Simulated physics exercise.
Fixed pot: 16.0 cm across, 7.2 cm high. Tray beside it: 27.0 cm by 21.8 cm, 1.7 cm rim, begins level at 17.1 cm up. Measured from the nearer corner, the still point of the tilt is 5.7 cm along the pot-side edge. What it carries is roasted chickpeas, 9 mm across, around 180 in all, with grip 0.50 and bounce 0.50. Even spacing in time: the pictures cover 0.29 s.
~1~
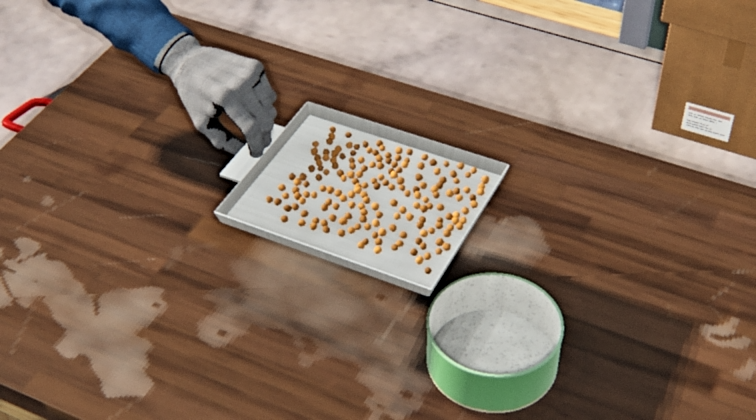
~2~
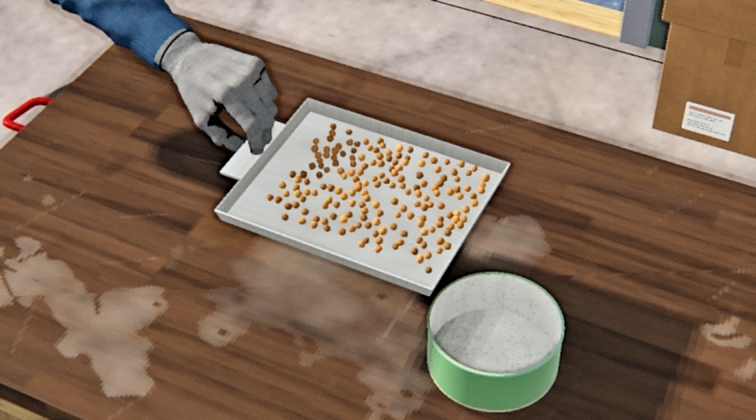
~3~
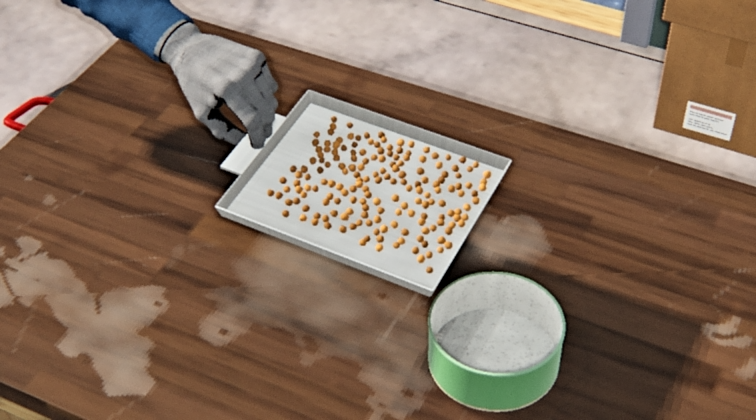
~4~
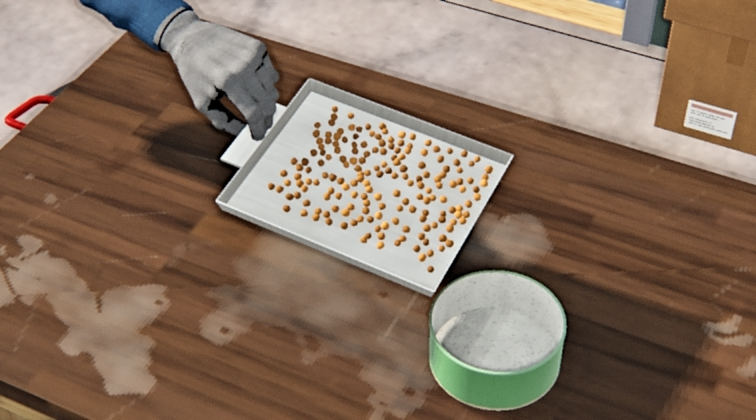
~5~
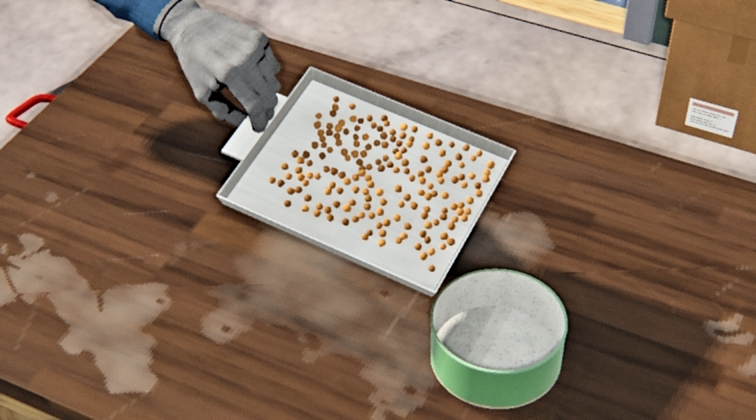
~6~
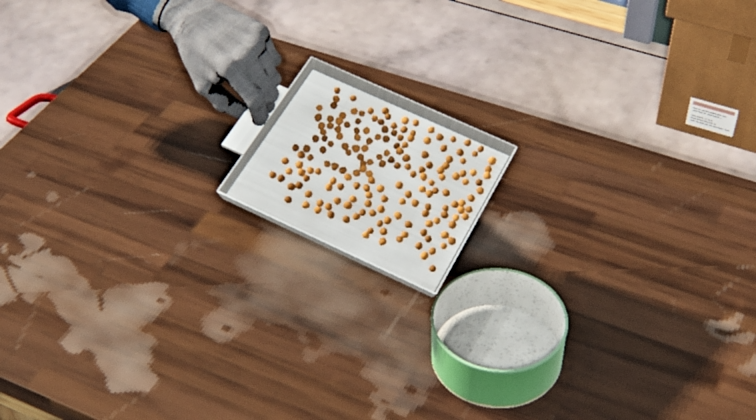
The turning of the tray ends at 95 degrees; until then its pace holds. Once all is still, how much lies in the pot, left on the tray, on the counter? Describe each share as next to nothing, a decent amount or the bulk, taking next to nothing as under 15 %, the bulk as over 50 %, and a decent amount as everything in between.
My prediction: Pot: It's going to get a solid slice of the load, tray: It's going to get a small sliver of the load, counter: It's going to get the main portion of the load.
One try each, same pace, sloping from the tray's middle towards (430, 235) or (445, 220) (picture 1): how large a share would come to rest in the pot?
First try: Around 75 percent; second try: Around 60 percent.
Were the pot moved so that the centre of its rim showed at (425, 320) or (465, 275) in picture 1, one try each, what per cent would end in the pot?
Some 60 and 0 per cent.
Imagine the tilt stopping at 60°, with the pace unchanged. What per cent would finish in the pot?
0 %.
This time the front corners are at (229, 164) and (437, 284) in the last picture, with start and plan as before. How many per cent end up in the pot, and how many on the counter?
That works out as pot 75 and counter 25.
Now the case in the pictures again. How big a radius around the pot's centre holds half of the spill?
14 cm.
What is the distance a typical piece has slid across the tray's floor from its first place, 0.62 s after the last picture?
Roughly 9 cm.
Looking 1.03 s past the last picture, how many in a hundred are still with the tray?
Some 95 per cent of the load.
Then, 0.62 s after the last picture, tilt 52 degrees; the tray holds 100 %, the pot 0 %.
Then, 1.03 s after the last picture, tilt 78 degrees; the tray holds 95 %, the pot 0 %.
Then, 1.52 s after the last picture, tilt 95 degrees; the tray holds 20 %, the pot 5 %.
In the end, pot 25 %, tray 0 %, counter 75 %.
